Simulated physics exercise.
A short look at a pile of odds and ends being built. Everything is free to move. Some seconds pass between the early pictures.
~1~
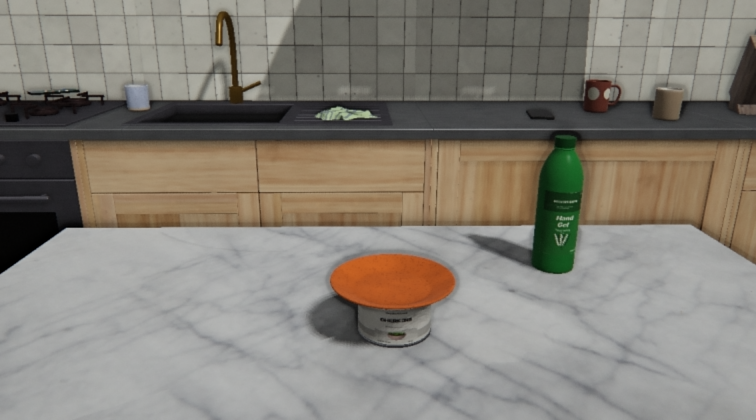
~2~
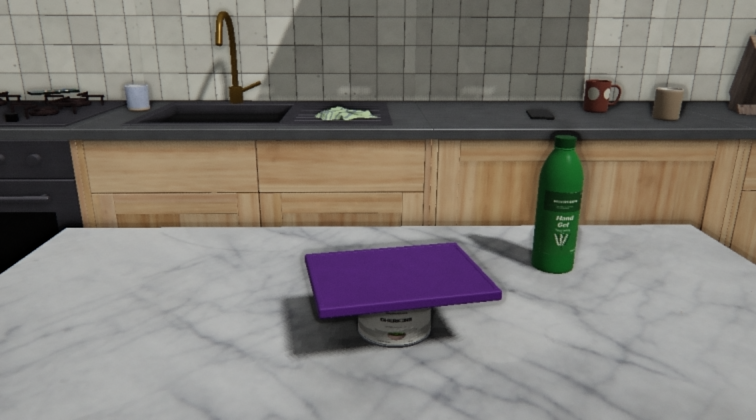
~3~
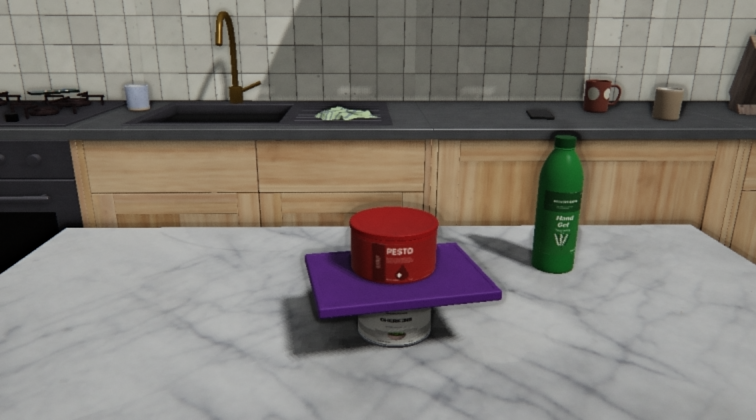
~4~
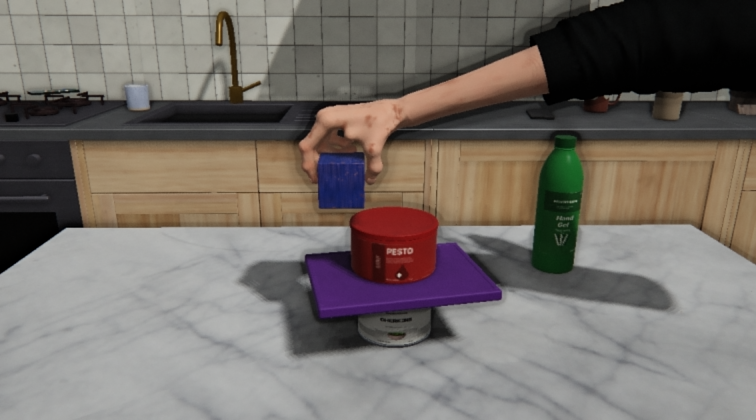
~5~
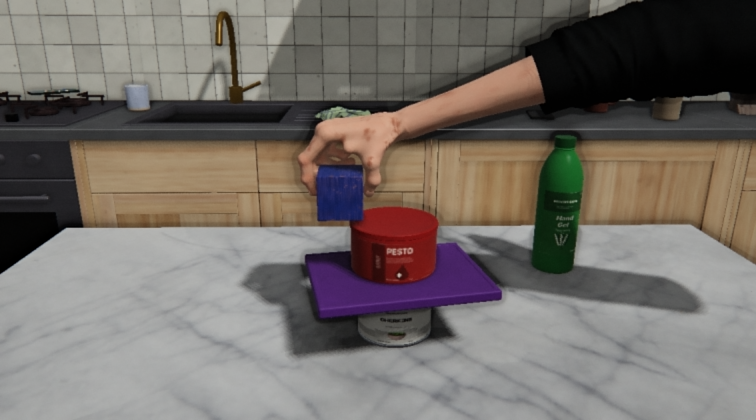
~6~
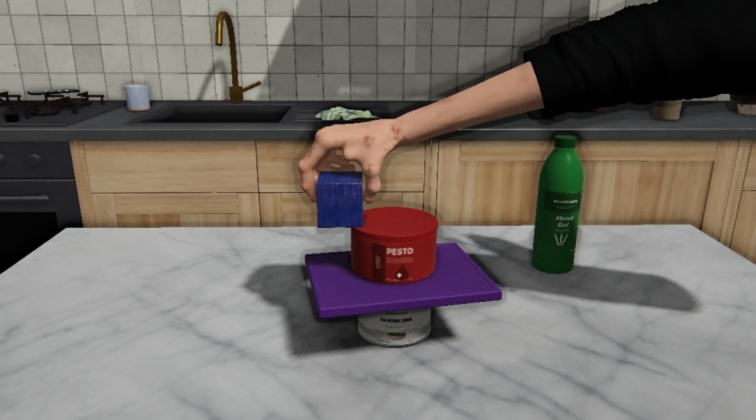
In a kitchen, on a marble counter beside a green bottle, a small can topped with an orange dish is shown, then a purple tray replaces the dish and a red pesto tub appears on it. A hand then holds a blue block near the tub's upper left and lowers it slightly.
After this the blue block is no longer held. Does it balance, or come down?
Outcome: The pile loses its balance.
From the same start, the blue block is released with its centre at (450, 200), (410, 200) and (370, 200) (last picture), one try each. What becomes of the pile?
First, it gives way; second, it holds; third, it keeps its balance.
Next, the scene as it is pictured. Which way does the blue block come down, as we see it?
To the left.
Then, 0.50 s later than the last frame, blue block now fallen.
Then, 0.70 s later than the last frame, things are still on the move.
When it is over, fallen, blue block; the other 5 as before. End places, in pixels of the last picture, blue block near (158, 319). The pile comes apart.
